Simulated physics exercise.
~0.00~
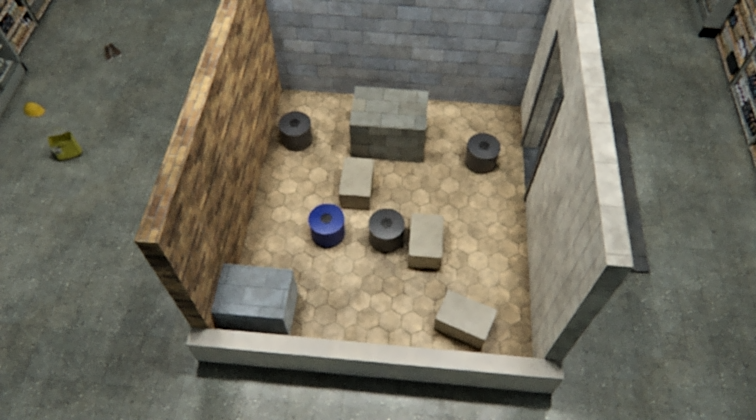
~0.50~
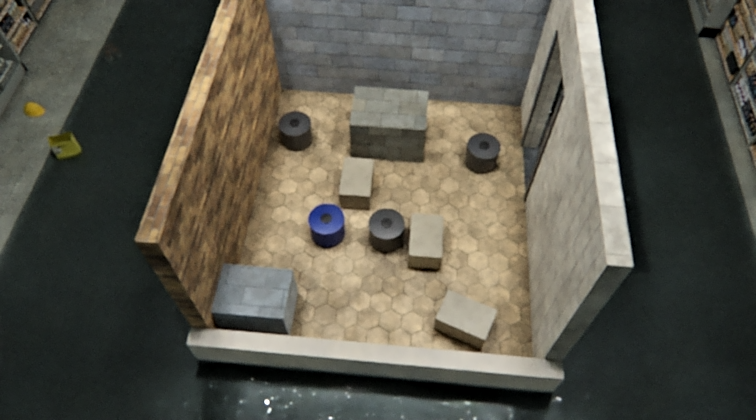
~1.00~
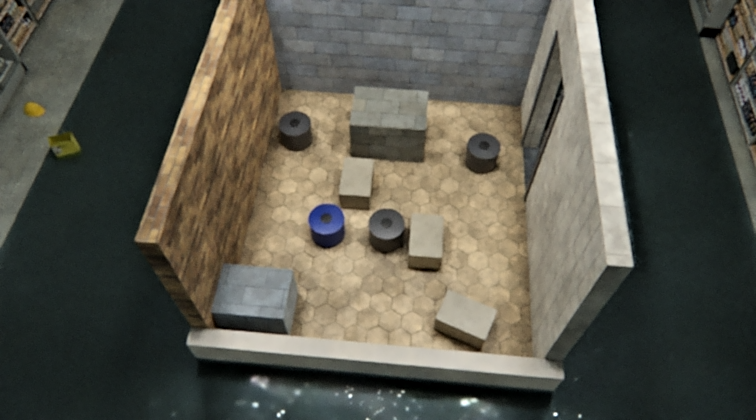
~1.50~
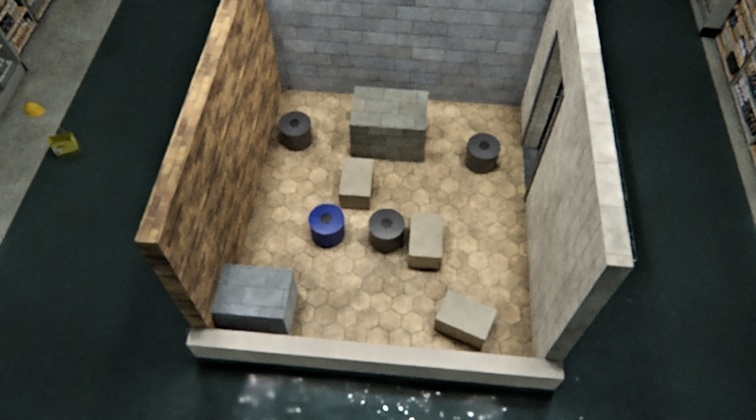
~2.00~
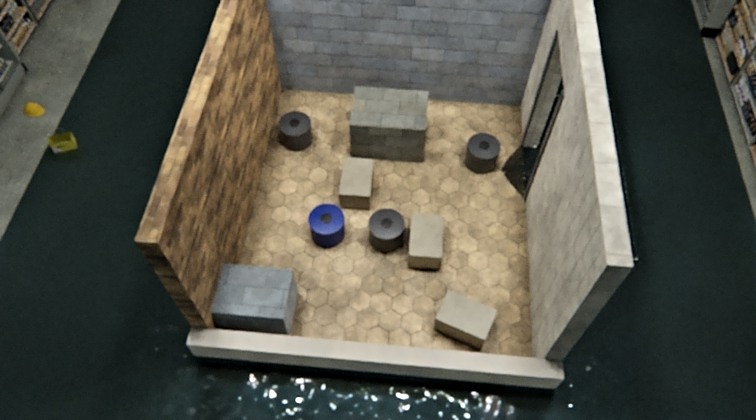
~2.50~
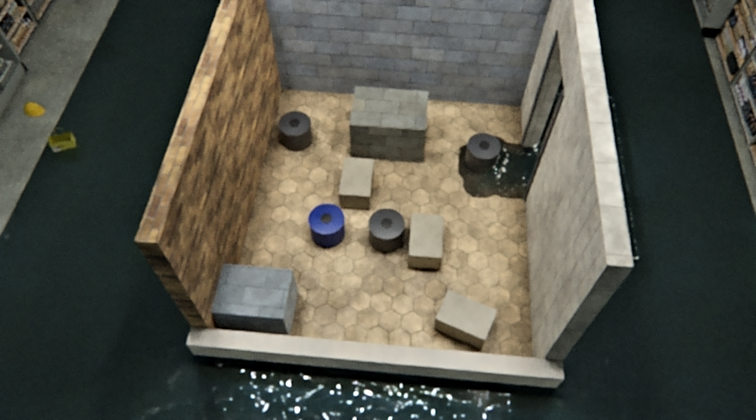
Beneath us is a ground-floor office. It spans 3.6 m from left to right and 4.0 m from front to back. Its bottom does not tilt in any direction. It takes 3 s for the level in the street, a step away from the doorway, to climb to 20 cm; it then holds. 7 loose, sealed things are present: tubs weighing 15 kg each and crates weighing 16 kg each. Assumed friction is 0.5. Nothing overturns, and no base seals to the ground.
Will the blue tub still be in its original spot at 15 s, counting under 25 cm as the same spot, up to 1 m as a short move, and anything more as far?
No, a short move.
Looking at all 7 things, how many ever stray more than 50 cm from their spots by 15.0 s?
6.
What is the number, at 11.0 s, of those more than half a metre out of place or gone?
I count 2 of them.
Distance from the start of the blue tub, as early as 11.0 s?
Roughly 0 centimetres by that point.
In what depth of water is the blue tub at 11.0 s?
7 cm, roughly.
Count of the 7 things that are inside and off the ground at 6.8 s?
Count at that moment: 0.
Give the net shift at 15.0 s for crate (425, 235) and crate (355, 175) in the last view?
They sit 40 cm and 120 cm away, in the order given.
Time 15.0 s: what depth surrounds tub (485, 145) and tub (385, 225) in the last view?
11 and 14 cm.
After 3.5 s the blue tub is near (326, 219), 0.0 m from its start, aground; 0 afloat.
After 6.8 s the blue tub is near (326, 219), 0.0 m from its start, aground; 0 afloat.
After 11.0 s the blue tub is near (325, 219), 0.0 m from its start, aground; 4 afloat.
After 15.0 s the blue tub is near (340, 176), 0.7 m from its start, afloat; 6 afloat.
